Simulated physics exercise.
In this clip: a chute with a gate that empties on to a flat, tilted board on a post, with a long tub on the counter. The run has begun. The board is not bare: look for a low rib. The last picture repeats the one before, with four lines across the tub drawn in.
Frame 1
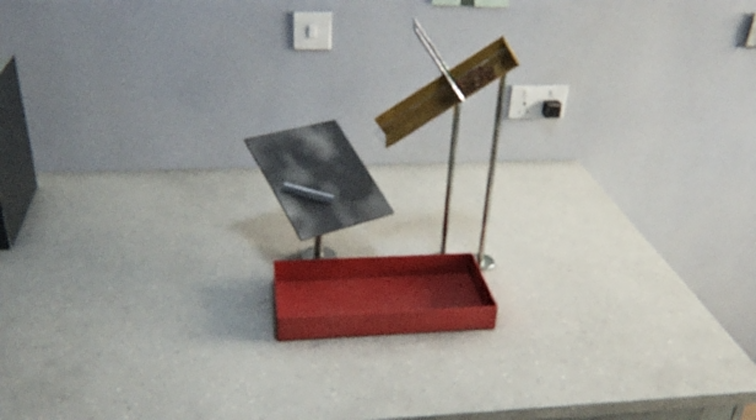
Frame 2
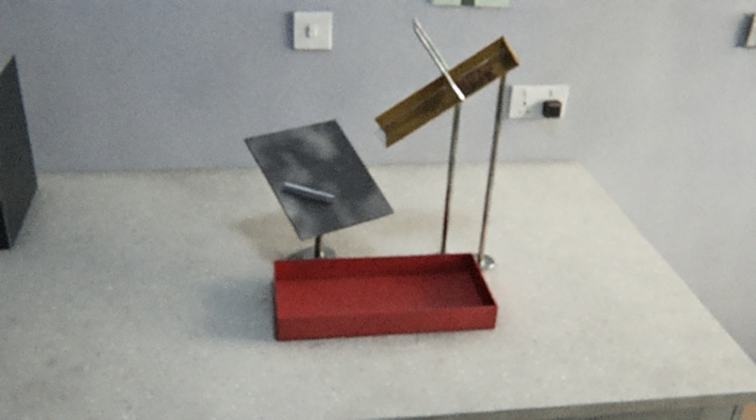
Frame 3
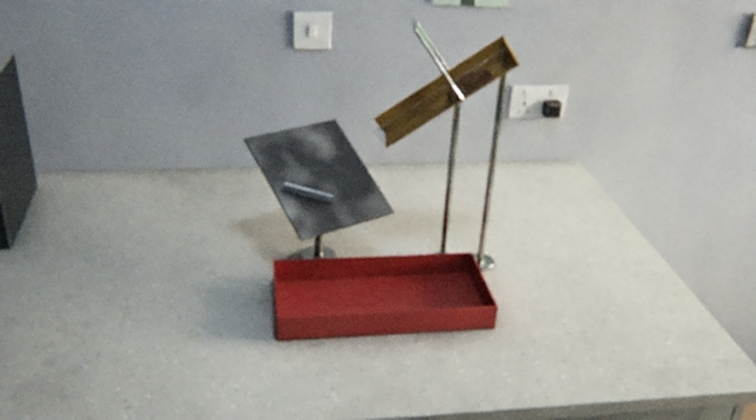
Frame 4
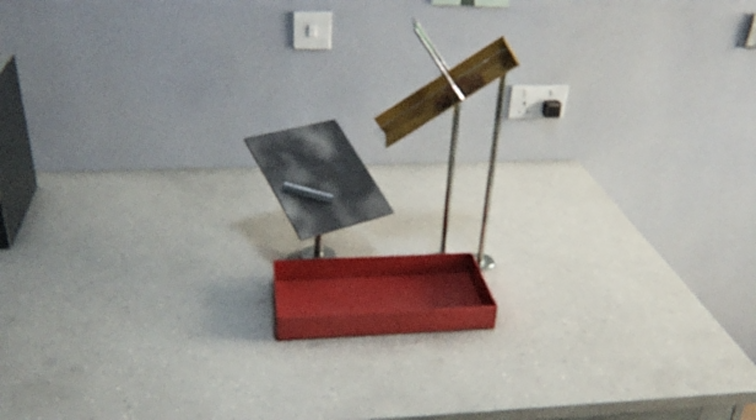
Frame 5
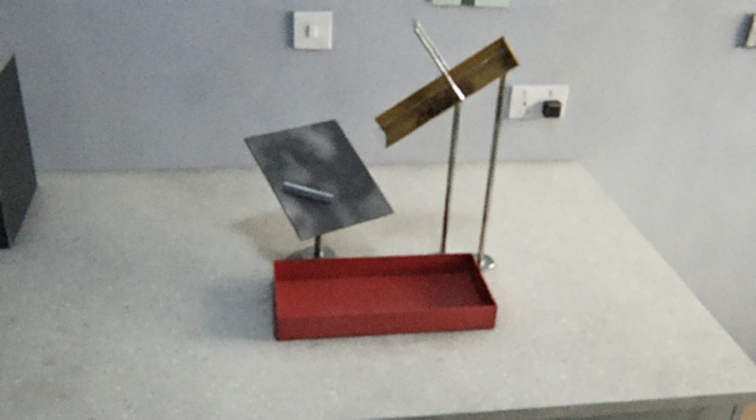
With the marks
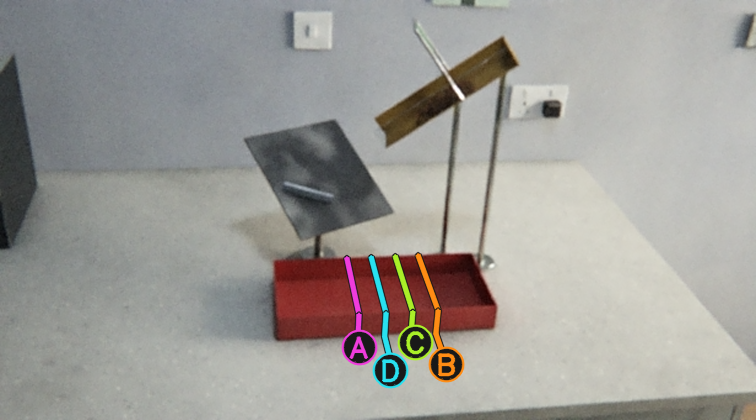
A pale counter against a grey-lilac wall with a switch and a socket is seen from the front and slightly above. A brownish-yellow chute slopes down to the left on two thin metal posts, with a slim pale rod across it, above a tilted dark grey board with a low rib and an empty red tub in front. Small brown pieces shift a little way down the chute, while everything else and the camera stay still.
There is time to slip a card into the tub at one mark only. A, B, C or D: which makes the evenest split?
Line D does it best.
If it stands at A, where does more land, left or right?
The right side.
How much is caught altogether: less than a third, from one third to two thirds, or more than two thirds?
More than two thirds.
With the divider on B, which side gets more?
The left side.
On the marked copy, line A crosses the front rim at (358, 313); line B crosses the front rim at (437, 309); line C crosses the front rim at (412, 311); line D crosses the front rim at (385, 312).
For line A, of what is caught, a small share on the left of the divider, the bulk on the right.
For line B, of what is caught, the whole lot on the left of the divider, none at all on the right.
For line C, of what is caught, all but a few on the left of the divider, only a few on the right.
For line D, of what is caught, close to half on the left of the divider, close to half on the right.
